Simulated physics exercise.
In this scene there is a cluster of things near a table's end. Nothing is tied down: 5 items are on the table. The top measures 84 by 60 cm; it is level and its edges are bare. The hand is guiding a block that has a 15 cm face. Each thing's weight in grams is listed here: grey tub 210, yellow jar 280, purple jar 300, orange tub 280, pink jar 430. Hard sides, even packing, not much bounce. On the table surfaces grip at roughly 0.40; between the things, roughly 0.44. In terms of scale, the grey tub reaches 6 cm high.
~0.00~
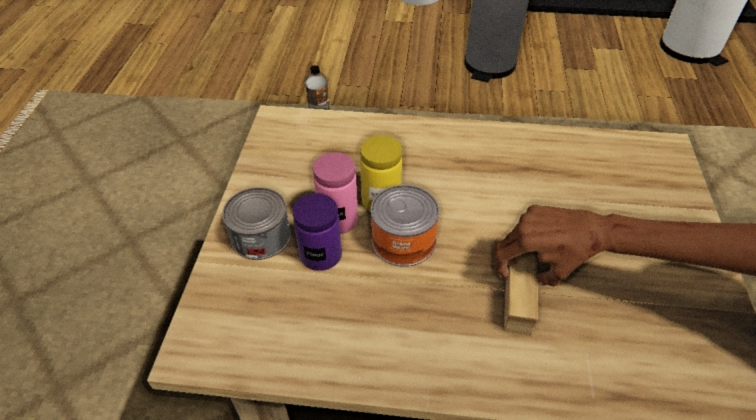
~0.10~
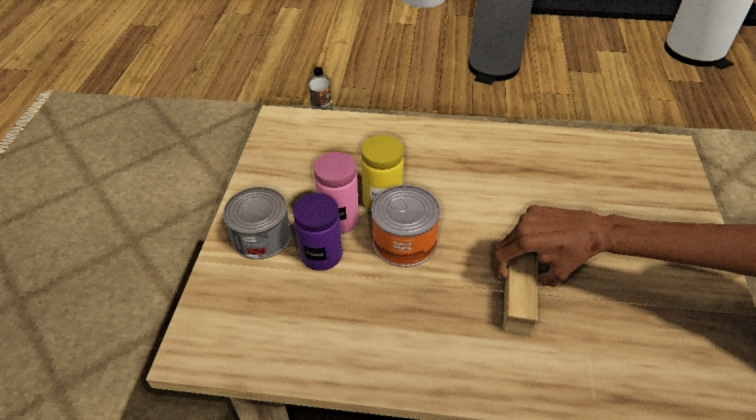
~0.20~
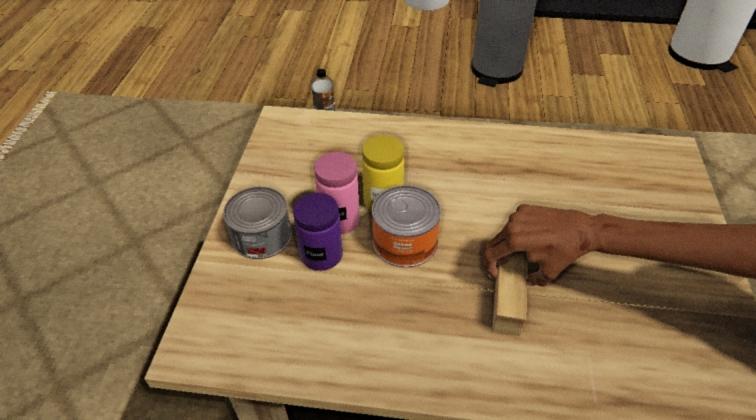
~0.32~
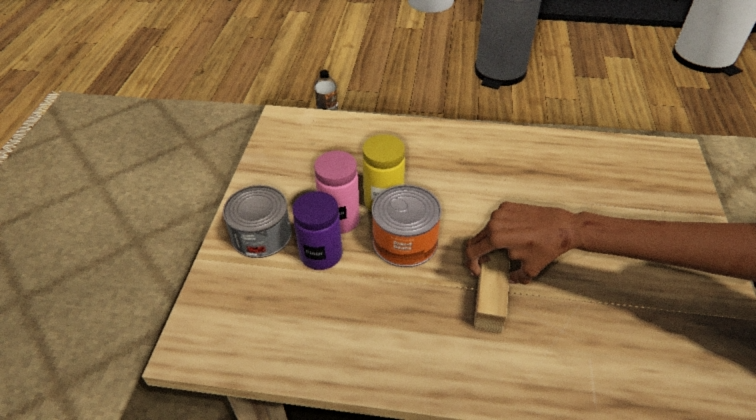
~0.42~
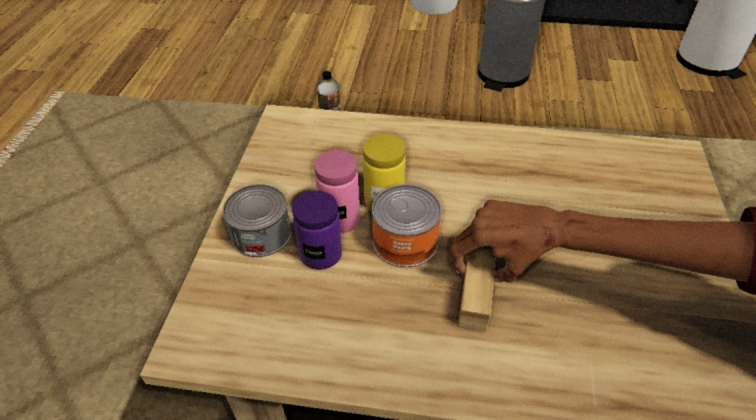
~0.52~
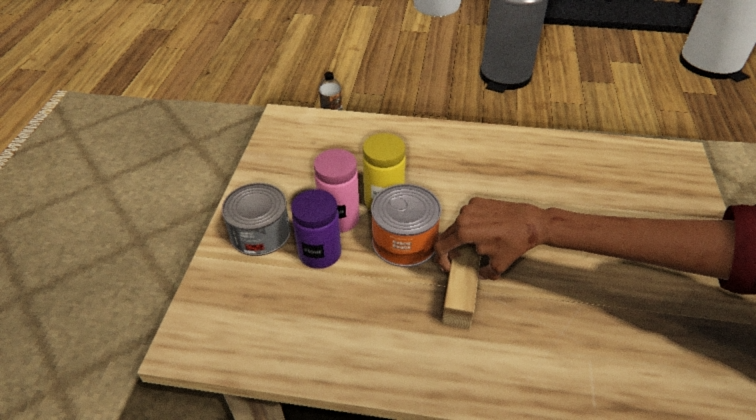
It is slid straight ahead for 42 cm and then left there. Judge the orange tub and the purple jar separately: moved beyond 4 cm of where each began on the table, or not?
Orange tub - moved beyond, purple jar - moved beyond.
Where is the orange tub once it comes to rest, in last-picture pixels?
It comes to a stop close to (215, 200).
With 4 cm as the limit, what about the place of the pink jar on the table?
In the end the pink jar has moved.
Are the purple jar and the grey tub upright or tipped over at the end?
Here's how it ends: The purple jar never goes down, and the grey tub comes down.
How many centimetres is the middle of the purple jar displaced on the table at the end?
It ends about 17 centimetres from where it started.
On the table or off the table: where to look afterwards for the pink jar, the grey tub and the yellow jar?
Once it all settles, the pink jar stays on its surface, the grey tub leaves its surface and the yellow jar stays on its surface.
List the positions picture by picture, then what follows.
In the first frame, 0 cm of push; orange tub (404, 225); purple jar (318, 233).
In the second frame, 0 cm of push; pink jar (337, 194); grey tub (258, 223).
In the third frame, 2 cm of push; yellow jar (383, 176); pink jar (338, 194).
In the fourth frame, 4 cm of push; grey tub (258, 221); yellow jar (384, 176).
In the fifth frame, 6 cm of push; pink jar (338, 193); grey tub (258, 220).
In the sixth frame, 9 cm of push; orange tub (406, 225); purple jar (317, 230).
After 1.12 s, 21 cm of push; orange tub slid 10 cm near (342, 216); purple jar slid 4 cm near (292, 233); pink jar slid 6 cm.
After 1.62 s, 32 cm of push; orange tub slid 20 cm near (279, 206); purple jar slid 7 cm near (270, 242); pink jar slid 15 cm.
After 1.92 s, 38 cm of push; grey tub now off the table; purple jar slid 13 cm near (228, 238); orange tub slid 27 cm near (240, 203).
After 2.12 s, 42 cm of push; purple jar slid 17 cm near (204, 234); orange tub slid 31 cm near (218, 200); pink jar slid 18 cm.
By the end (2.5 s), off the table, grey tub; not toppled but over 4 cm from the start, purple jar, orange tub and pink jar; yellow jar in place, give or take 4 cm. Seen from the same camera at the end, orange tub near (215, 200), purple jar near (202, 234).
